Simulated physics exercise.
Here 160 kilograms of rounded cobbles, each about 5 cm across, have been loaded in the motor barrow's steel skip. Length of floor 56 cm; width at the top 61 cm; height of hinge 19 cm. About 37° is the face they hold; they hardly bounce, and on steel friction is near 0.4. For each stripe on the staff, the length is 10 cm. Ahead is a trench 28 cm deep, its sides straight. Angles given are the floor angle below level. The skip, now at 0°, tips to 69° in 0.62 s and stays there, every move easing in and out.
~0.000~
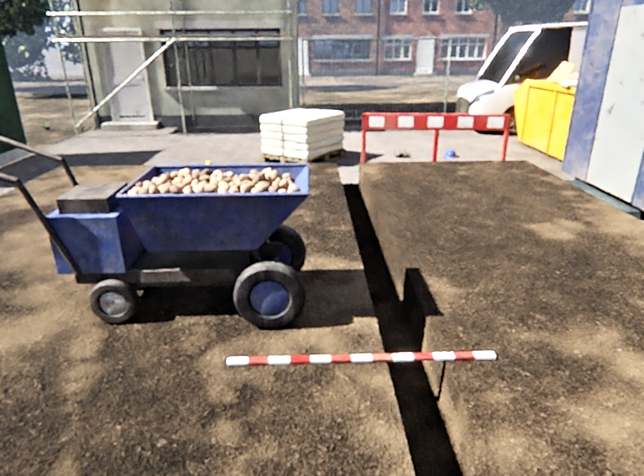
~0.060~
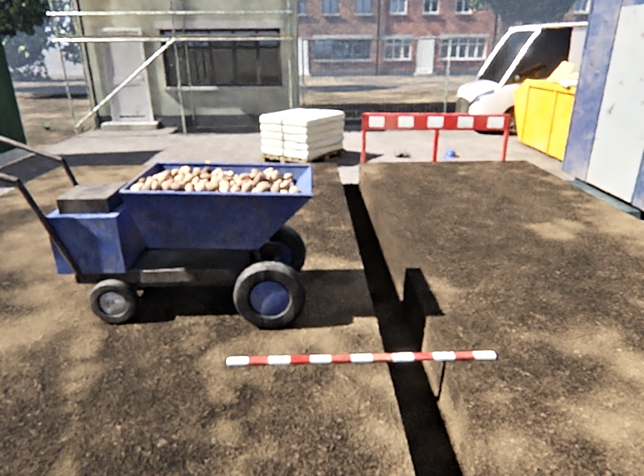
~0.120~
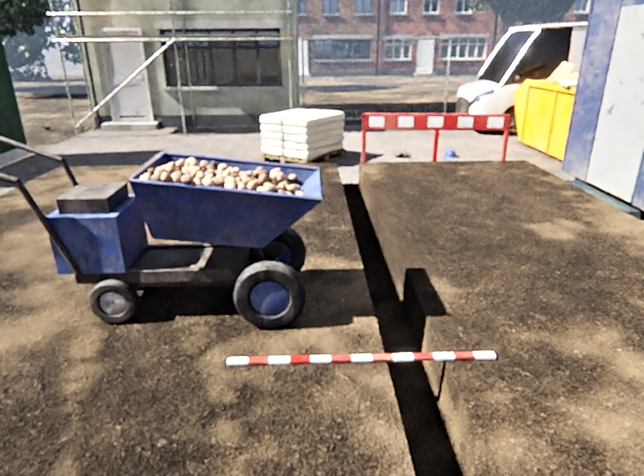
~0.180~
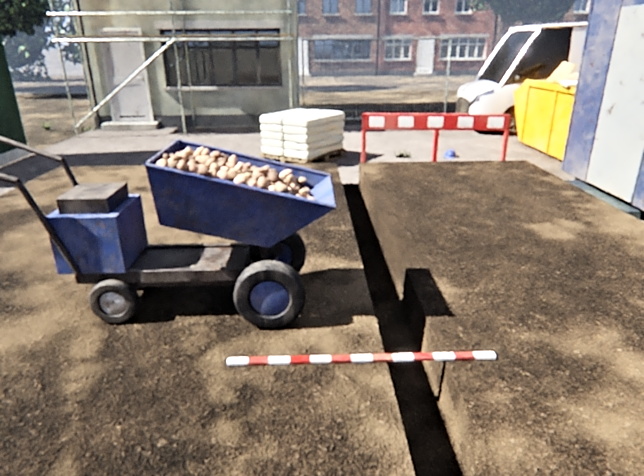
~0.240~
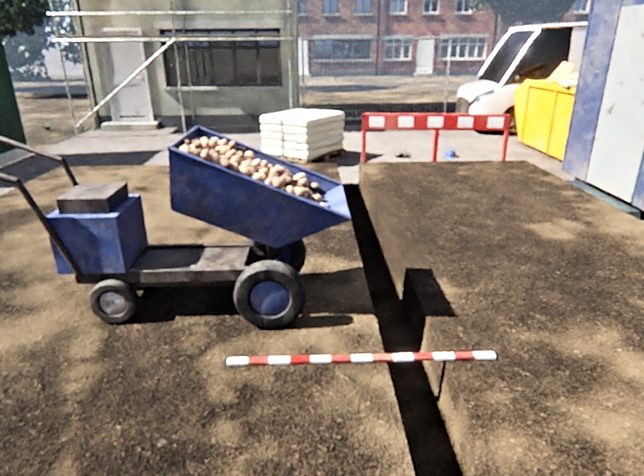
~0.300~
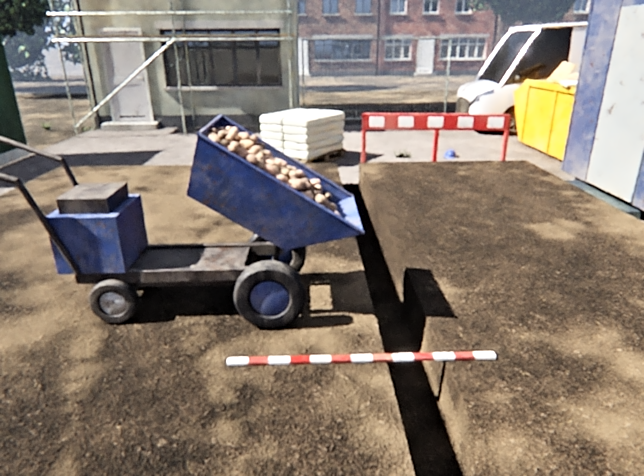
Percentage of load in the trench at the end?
51 per cent.
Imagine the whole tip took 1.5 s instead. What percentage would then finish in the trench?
Close to 75 percent, then.
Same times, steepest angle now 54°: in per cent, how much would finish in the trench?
About 35%.
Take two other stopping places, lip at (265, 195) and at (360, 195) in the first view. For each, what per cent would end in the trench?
Roughly 75 in a hundred from the first, 10 in a hundred from the second.
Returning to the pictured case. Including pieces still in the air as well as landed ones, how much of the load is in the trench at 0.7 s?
Some 20 per cent.
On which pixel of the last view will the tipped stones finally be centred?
Around (415, 303).
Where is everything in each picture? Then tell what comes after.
In the first frame, lip at (309, 194), floor tilted 0°, highest stones at (198, 175).
In the second frame, lip at (312, 195), floor tilted 2°, highest stones at (197, 174); the stones move at 0.5 m/s on average.
In the third frame, the skip is at 7°, its lip at (322, 199); the top of the load is at (185, 166); the stones move at 0.9 m/s on average.
In the fourth frame, the skip is at 14°, its lip at (336, 207); the top of the load is at (192, 156); the stones move at 1.3 m/s on average.
In the fifth frame, lip at (350, 218), floor tilted 23°, highest stones at (208, 144); the stones move at 1.5 m/s on average.
In the sixth frame, lip at (364, 233), floor tilted 33°, highest stones at (228, 134); the stones move at 1.7 m/s on average.
After 0.5 s the floor is at 58°; 100 % in the skip; the foremost stones are at (369, 243).
After 0.7 s the floor is at 69°; 67 % in the skip, 22 % in the trench, 11 % past the trench; the foremost stones are at (447, 296).
After 1.1 s the floor is at 69°; 15 % in the skip, 38 % in the trench, 48 % past the trench; the foremost stones are at (588, 289).
After 3.0 s the floor is at 69°; 0 % in the skip, 51 % in the trench, 49 % past the trench; the foremost stones are past the picture's edge.
